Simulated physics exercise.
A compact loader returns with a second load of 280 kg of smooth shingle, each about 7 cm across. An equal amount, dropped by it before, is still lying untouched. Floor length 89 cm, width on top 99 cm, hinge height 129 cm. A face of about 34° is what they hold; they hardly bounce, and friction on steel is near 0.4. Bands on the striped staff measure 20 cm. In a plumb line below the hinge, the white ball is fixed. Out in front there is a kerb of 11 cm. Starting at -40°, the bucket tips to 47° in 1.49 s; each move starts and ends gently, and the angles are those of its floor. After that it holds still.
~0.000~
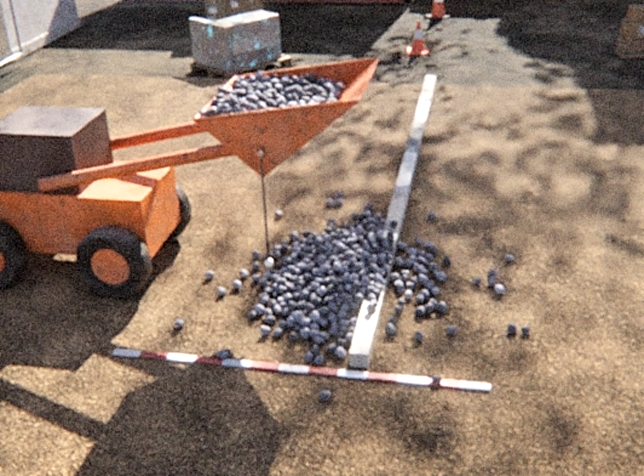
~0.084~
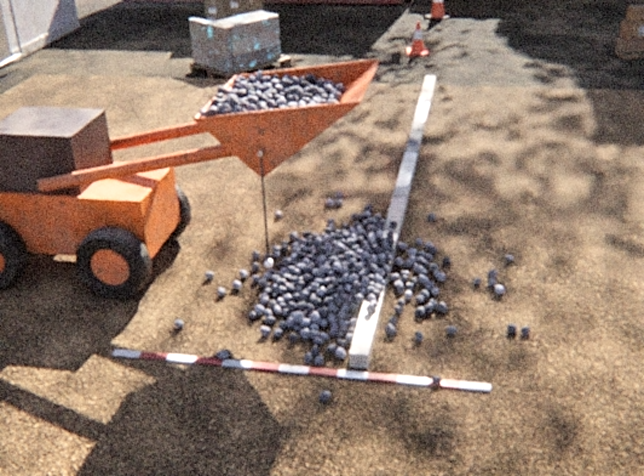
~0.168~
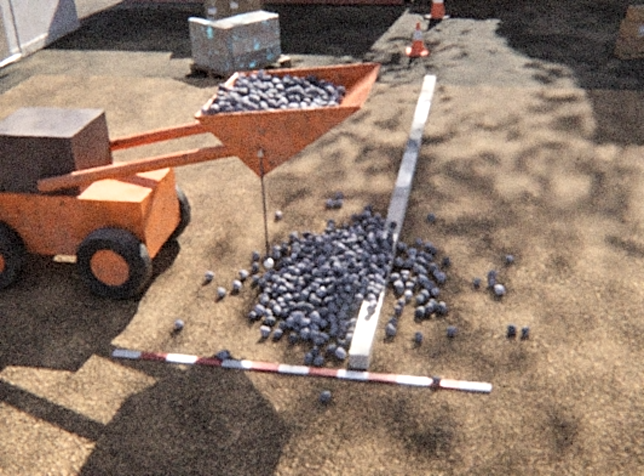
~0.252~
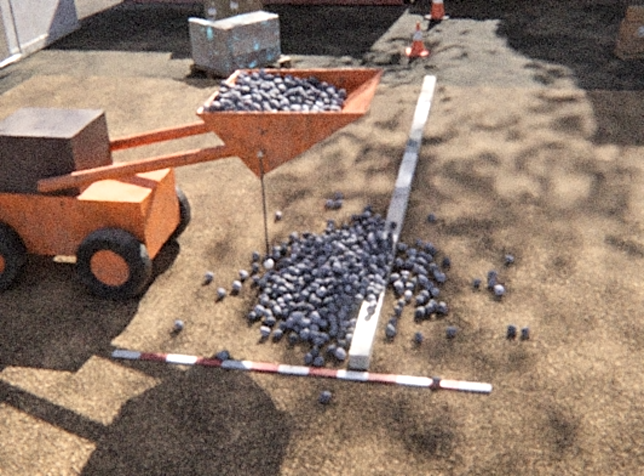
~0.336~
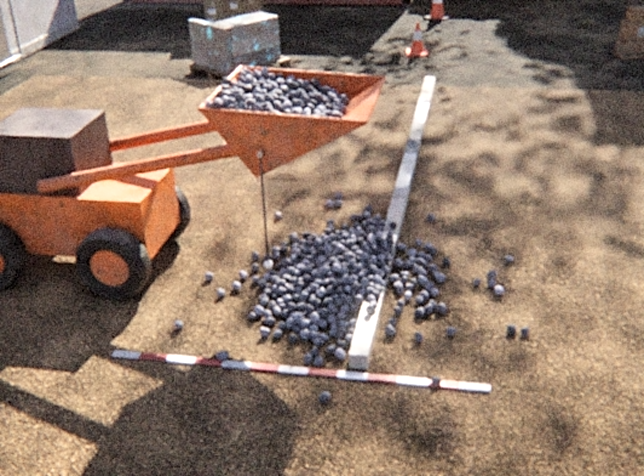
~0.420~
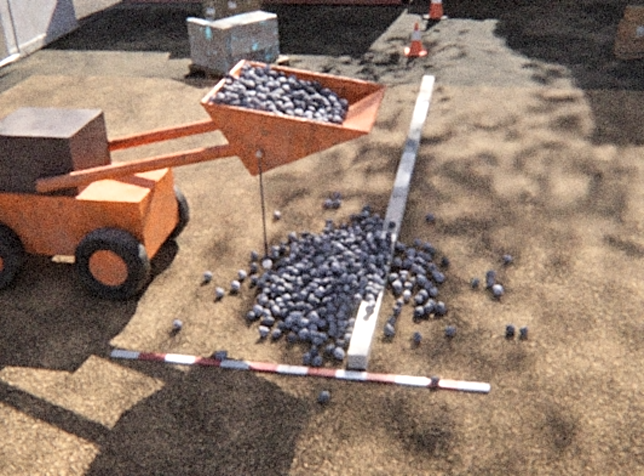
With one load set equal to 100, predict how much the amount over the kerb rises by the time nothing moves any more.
It rises by roughly 81 percent.
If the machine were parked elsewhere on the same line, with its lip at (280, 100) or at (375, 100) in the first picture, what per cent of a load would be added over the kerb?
Around 5 and 95 percent respectively.
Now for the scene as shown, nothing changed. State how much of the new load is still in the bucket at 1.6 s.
About 20 per cent.
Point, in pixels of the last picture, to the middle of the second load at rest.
Their centre ends up near (424, 277).
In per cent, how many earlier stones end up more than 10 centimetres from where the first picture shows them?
I'd say roughly 10 per cent of them.
After 1.1 s the floor is at 34°; in per cent of one load, 99 in the bucket, 93 on this side of the kerb, 8 over the kerb; the foremost stones are at (493, 296).
After 1.6 s the floor is at 47°; in per cent of one load, 18 in the bucket, 138 on this side of the kerb, 43 over the kerb; the foremost stones are at (495, 292).
After 1.9 s the floor is at 47°; in per cent of one load, 0 in the bucket, 122 on this side of the kerb, 79 over the kerb; the foremost stones are at (530, 300).
After 4.4 s the floor is at 47°; in per cent of one load, 0 in the bucket, 111 on this side of the kerb, 90 over the kerb; the foremost stones are at (623, 334). Net gain over the kerb, 81.
